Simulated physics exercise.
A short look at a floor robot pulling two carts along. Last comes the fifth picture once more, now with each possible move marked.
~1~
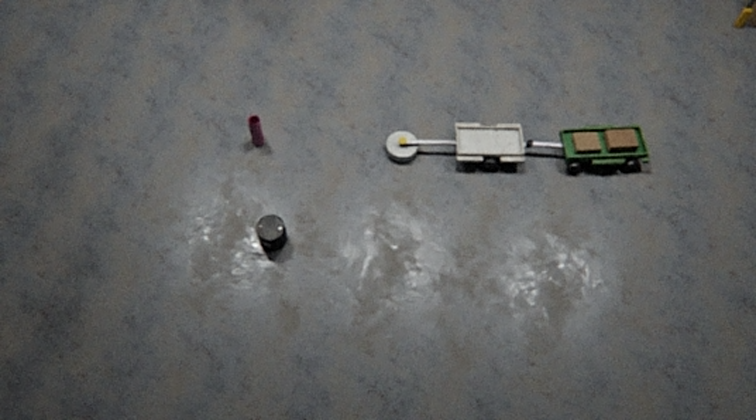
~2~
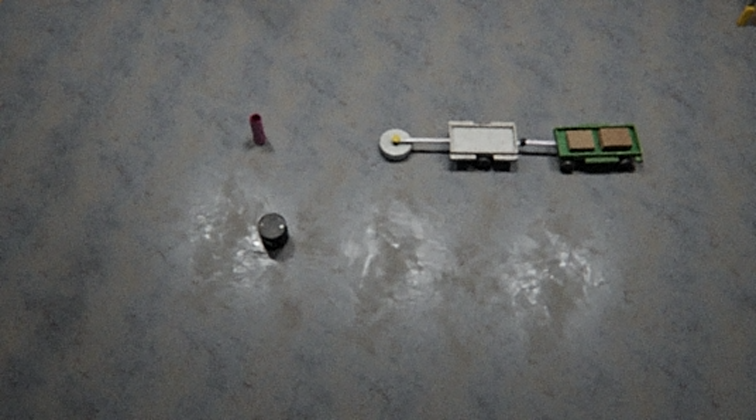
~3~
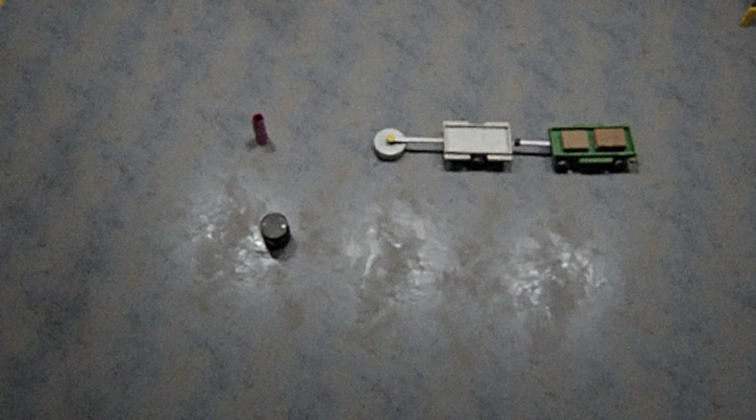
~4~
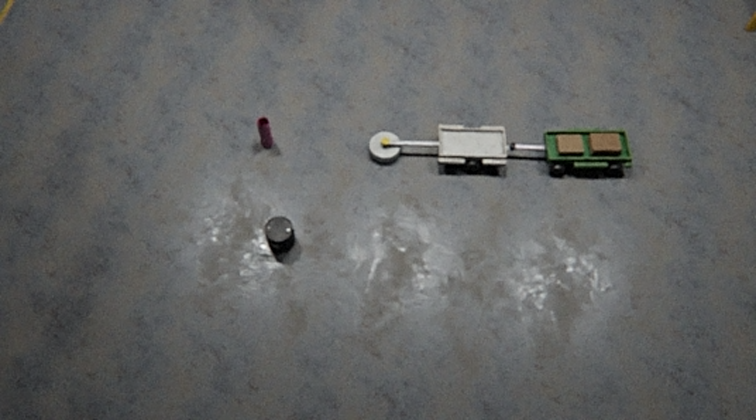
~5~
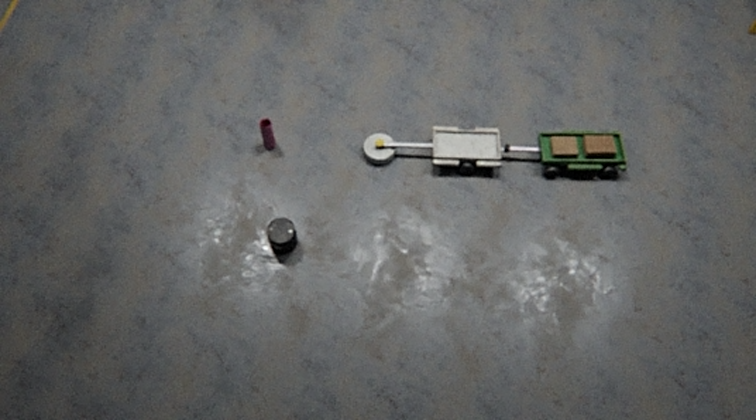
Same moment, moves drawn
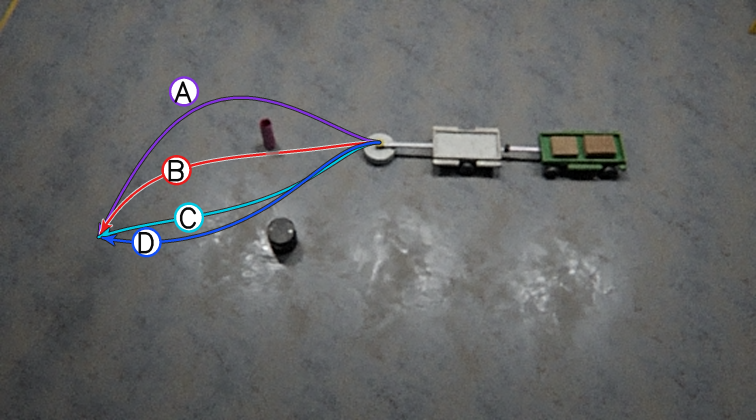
In this clip, a small round white robot slowly pulls a white cart and a green cart carrying two brown blocks a short distance left across a mottled floor, while a pink post and black tub stand nearby.
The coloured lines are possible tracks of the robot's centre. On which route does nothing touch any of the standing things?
C.
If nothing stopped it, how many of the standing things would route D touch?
One.
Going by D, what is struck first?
It meets the black tub.
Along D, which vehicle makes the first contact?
It is the white cart.
On the marked copy, A from (380, 142) via (210, 103) to (99, 237); B from (380, 142) via (231, 158) to (101, 233); C from (380, 142) via (251, 203) to (99, 237); D from (380, 142) via (259, 212) to (103, 238).
With C. Early on, robot (295, 191), last cart (490, 145).
Further on, robot (193, 222), last cart (394, 160).
At the end, robot (102, 241), last cart (312, 183); nothing has been touched.
As for the rest, A meets the pink post; B meets the pink post; D meets the black tub.
